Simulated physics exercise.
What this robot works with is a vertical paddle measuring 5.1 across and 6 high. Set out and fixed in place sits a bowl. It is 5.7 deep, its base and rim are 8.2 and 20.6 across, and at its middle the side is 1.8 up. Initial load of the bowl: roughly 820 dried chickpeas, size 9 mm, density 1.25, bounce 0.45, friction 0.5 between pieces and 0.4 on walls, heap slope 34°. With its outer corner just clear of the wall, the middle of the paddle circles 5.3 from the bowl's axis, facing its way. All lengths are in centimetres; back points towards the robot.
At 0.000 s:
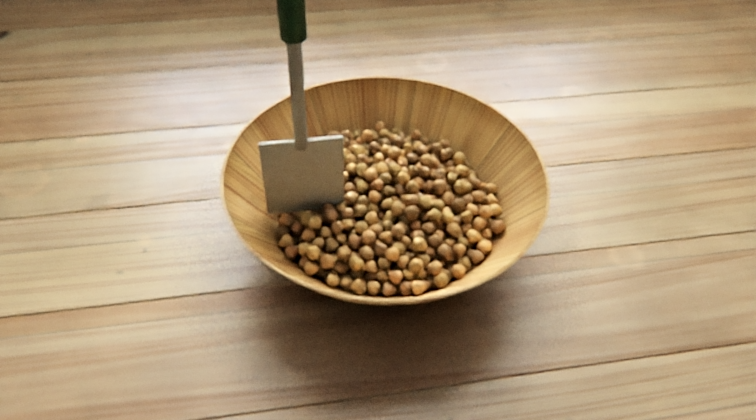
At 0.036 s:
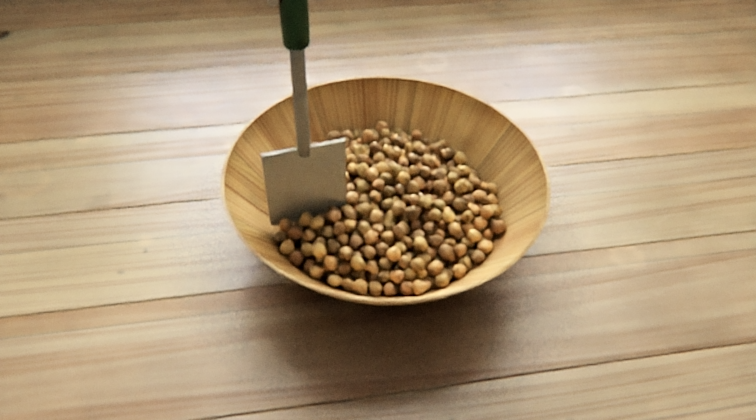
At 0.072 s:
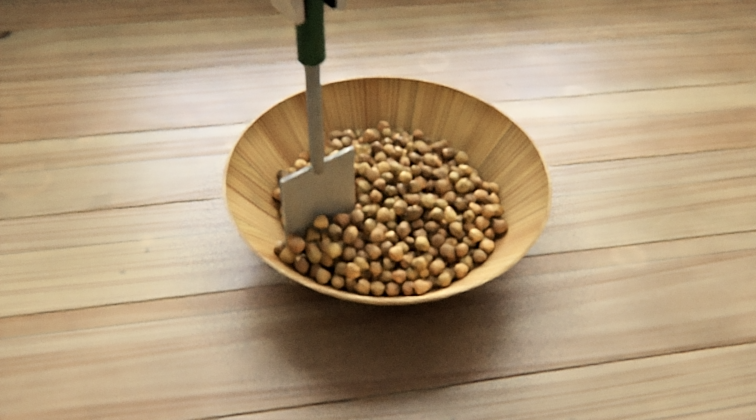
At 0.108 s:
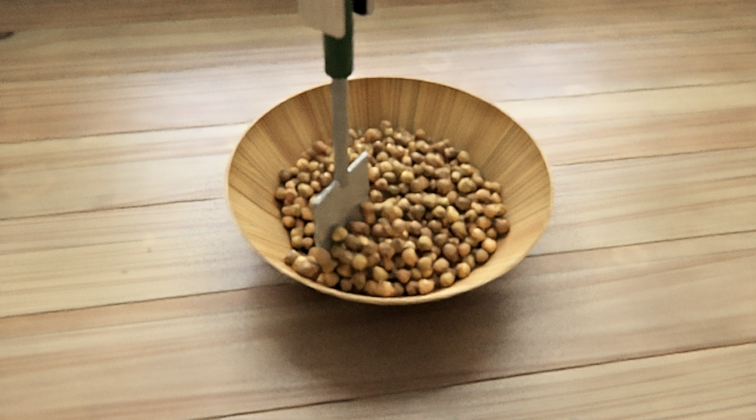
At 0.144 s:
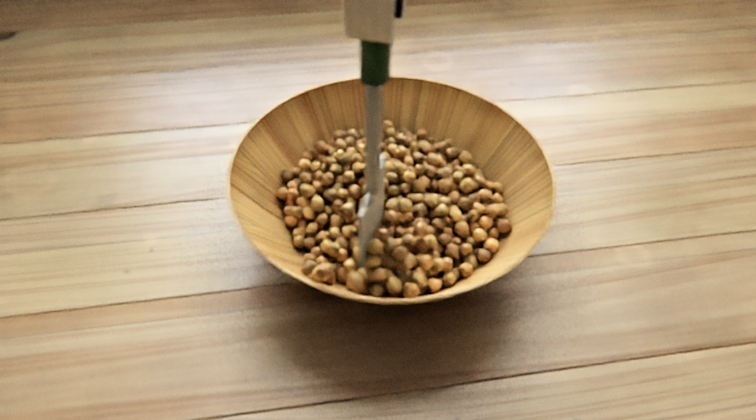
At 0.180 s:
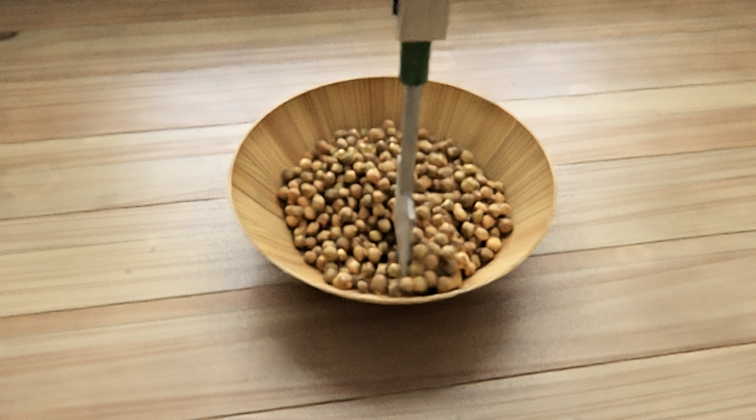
A flat metal paddle on a green handle stands at the left side of a wooden bowl of chickpeas, its broad face towards the viewer. It sweeps through the chickpeas towards the front right, turning edge-on as it goes, and nudges the nearby ones along while the bowl barely shifts.
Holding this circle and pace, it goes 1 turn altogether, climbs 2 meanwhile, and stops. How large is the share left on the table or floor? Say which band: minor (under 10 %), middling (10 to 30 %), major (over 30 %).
Band: Minor.
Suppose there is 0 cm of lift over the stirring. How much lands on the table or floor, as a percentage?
Near 15 in a hundred.
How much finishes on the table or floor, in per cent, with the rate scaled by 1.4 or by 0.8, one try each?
I'd expect about 10 per cent, then about 0 per cent.
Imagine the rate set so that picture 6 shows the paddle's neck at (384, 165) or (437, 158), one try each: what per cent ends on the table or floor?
About 0 % for one try and about 5 % for the other, in order.
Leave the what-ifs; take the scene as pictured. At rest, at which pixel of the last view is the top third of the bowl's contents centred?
Somewhere close to (390, 172).
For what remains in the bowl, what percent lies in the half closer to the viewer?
About 40 per cent.
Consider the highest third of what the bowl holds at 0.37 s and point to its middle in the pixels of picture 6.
About (421, 168) in the last picture.
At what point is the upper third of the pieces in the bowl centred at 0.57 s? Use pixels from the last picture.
The centre lies near (389, 166) in the last picture.
After 0.37 s, 191° round, highest piece 8 above the table; 805 in the bowl, 7 on the table or floor, 9 in flight or on the tool.
After 0.57 s, 297° round, highest piece 7 above the table; 789 in the bowl, 30 on the table or floor, 2 in flight or on the tool.
After 0.87 s, 0° round, highest piece 5 above the table; 788 in the bowl, 33 on the table or floor.
After 1.57 s, 0° round, highest piece 5 above the table; 788 in the bowl, 33 on the table or floor.
In the end, 788 in the bowl, 33 on the table or floor. That is 4 % on the table or floor.
